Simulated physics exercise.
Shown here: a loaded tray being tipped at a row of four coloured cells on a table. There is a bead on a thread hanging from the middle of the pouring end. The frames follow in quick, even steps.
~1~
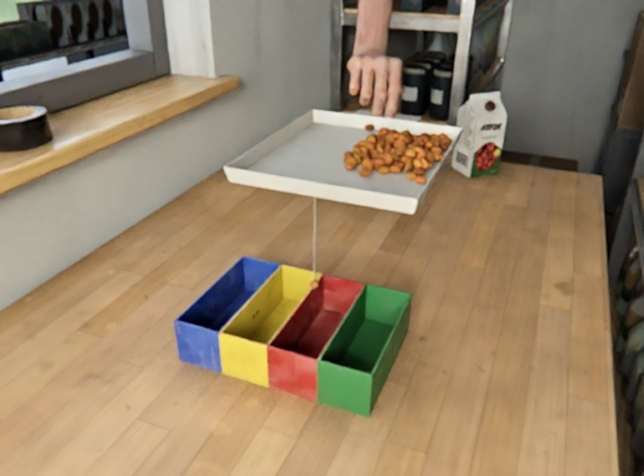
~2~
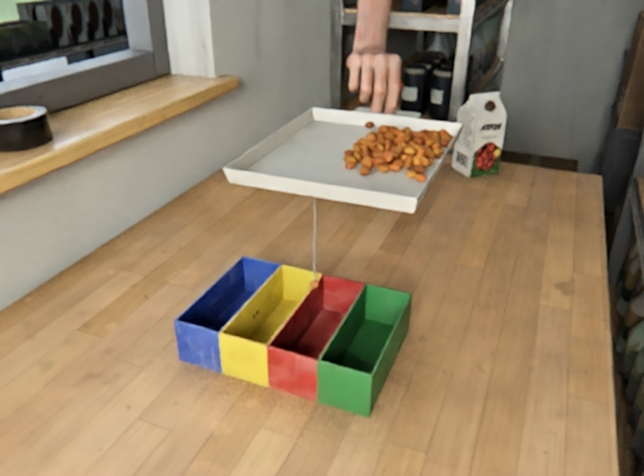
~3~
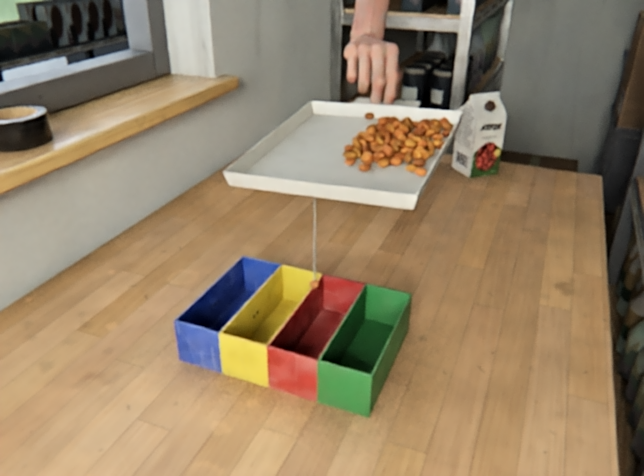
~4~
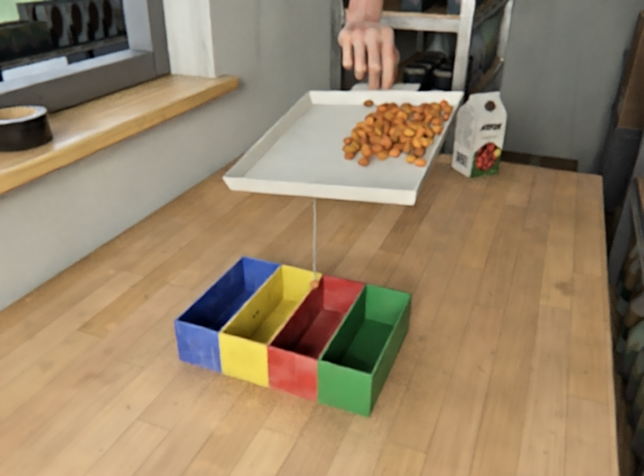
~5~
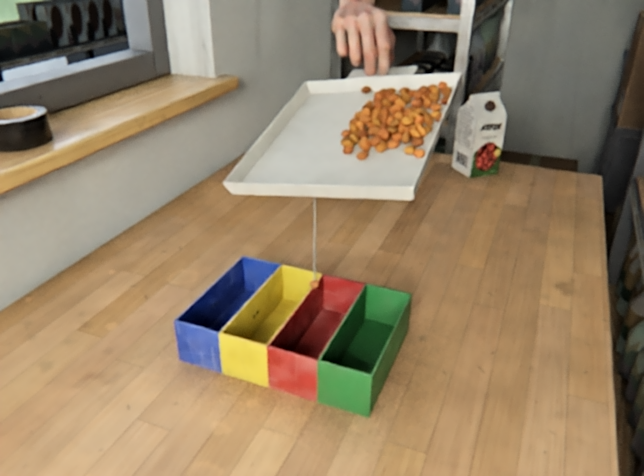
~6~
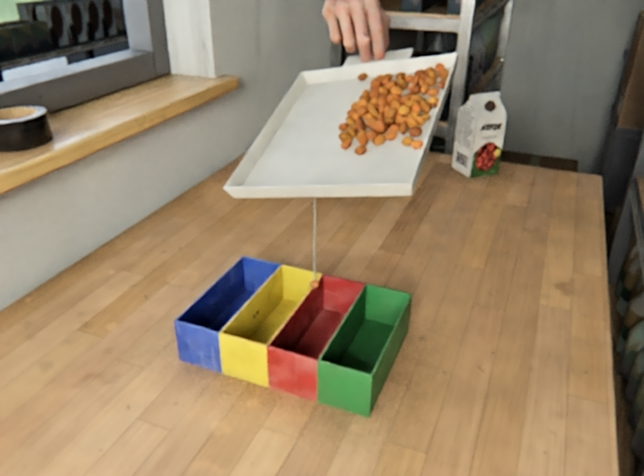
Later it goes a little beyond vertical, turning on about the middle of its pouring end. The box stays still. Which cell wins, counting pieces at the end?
The blue cell wins.
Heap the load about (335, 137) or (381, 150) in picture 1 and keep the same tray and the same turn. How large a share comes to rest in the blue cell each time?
80 % and 60 %.
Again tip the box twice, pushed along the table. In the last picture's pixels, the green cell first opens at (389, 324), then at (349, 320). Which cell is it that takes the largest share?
With the first placing it's that blue cell, with the second it's that blue cell.
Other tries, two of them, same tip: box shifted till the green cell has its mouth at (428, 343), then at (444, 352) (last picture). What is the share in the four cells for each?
In turn 10 and 0 in a hundred.
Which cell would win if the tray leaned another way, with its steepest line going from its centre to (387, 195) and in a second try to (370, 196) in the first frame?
First try: That green cell. Second try: The cell in green.
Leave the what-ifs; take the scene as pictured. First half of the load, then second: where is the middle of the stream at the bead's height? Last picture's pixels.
It passes near (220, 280) first and then near (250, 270).
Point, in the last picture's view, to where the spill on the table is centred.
Estimate: About (81, 341).
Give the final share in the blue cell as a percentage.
That share is close to 70 %.
Shortly afterwards, tray tipped steeply; the bulk on the tray; near a quarter falling or outside the box.
Next, tray tipped past a quarter turn; only a few on the tray; near two thirds in the blue cell; a little in the yellow cell; near a quarter falling or outside the box.
Some moments later, tray tipped past a quarter turn; near two thirds in the blue cell; near a quarter in the yellow cell; near a quarter falling or outside the box.
In the end, tray tipped past a quarter turn; near two thirds in the blue cell; near a quarter in the yellow cell; none at all in the green cell; none at all in the red cell; near a quarter outside the box.
